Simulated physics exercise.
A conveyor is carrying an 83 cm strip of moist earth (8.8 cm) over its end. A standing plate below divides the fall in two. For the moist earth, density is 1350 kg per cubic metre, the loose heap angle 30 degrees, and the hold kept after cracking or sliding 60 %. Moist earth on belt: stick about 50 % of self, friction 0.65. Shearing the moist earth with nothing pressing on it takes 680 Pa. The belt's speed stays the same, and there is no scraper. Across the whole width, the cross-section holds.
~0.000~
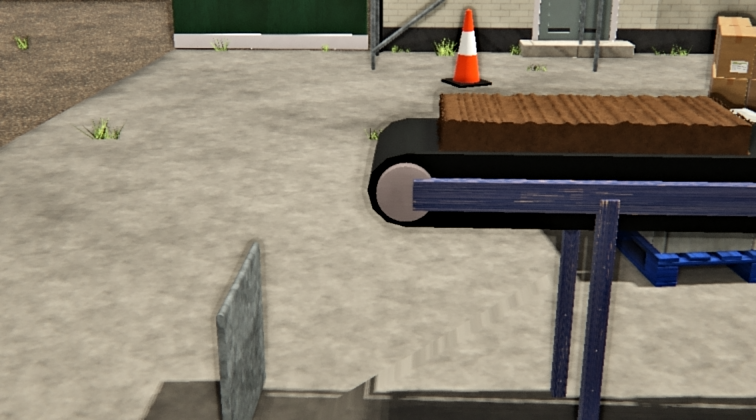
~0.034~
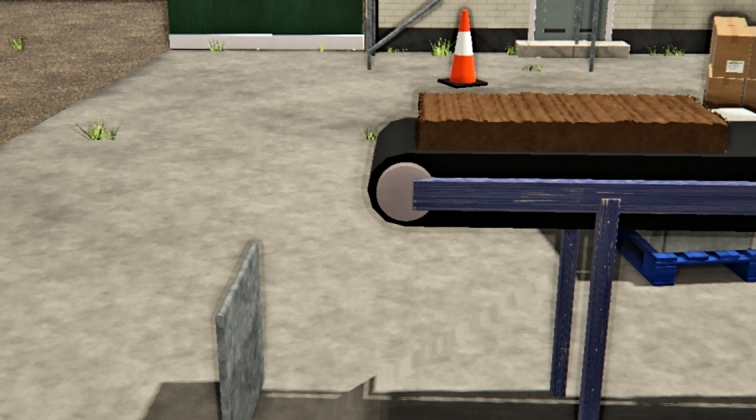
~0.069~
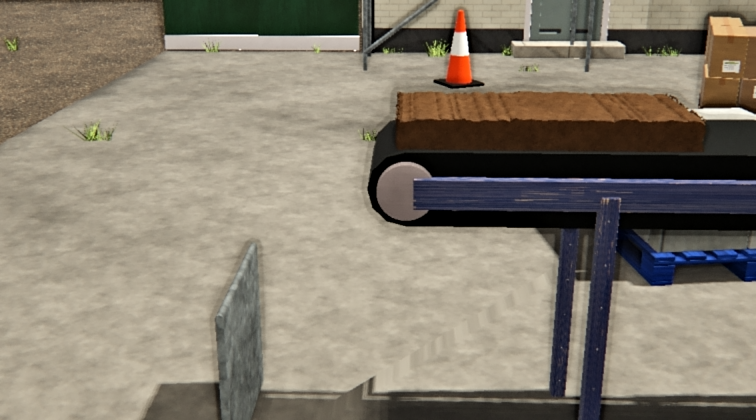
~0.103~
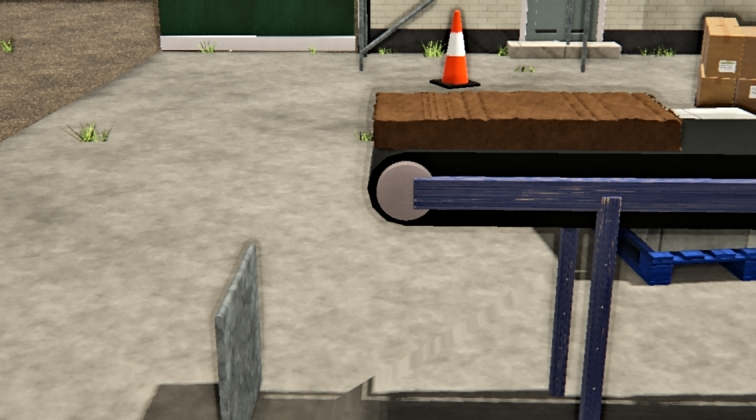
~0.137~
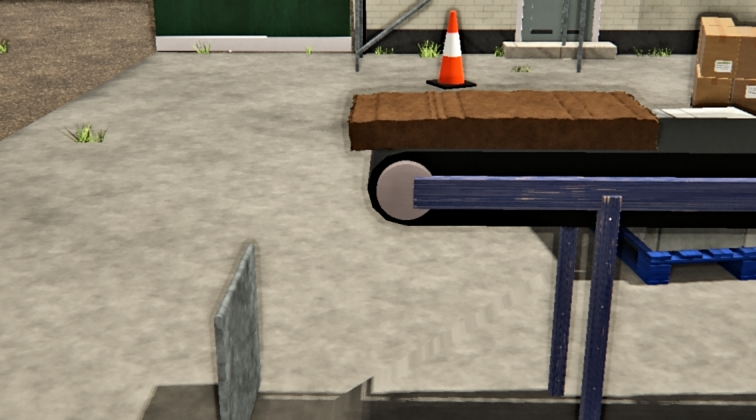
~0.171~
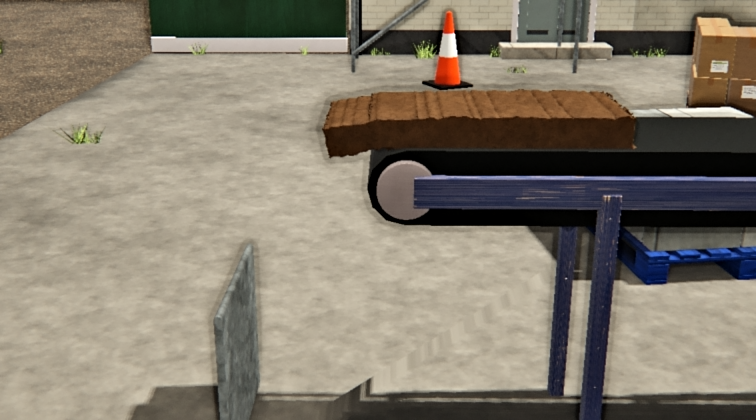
In the video, a black conveyor belt on a blue frame carries a long brown strip of earth leftward, its front end passing over the roller and sagging slightly beyond the edge, above and right of an upright grey plate.
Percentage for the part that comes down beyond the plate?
Close to 100 percent.
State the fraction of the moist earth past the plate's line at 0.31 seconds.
Near 0 %.
By 0.31 s, 0 % is beyond the plate's line.
By 0.48 s, 33 % is beyond the plate's line.
By 0.65 s, 70 % is beyond the plate's line.
By 0.81 s, 100 % is beyond the plate's line.
By 1.92 s, at the end, 100 % is beyond the plate's line.
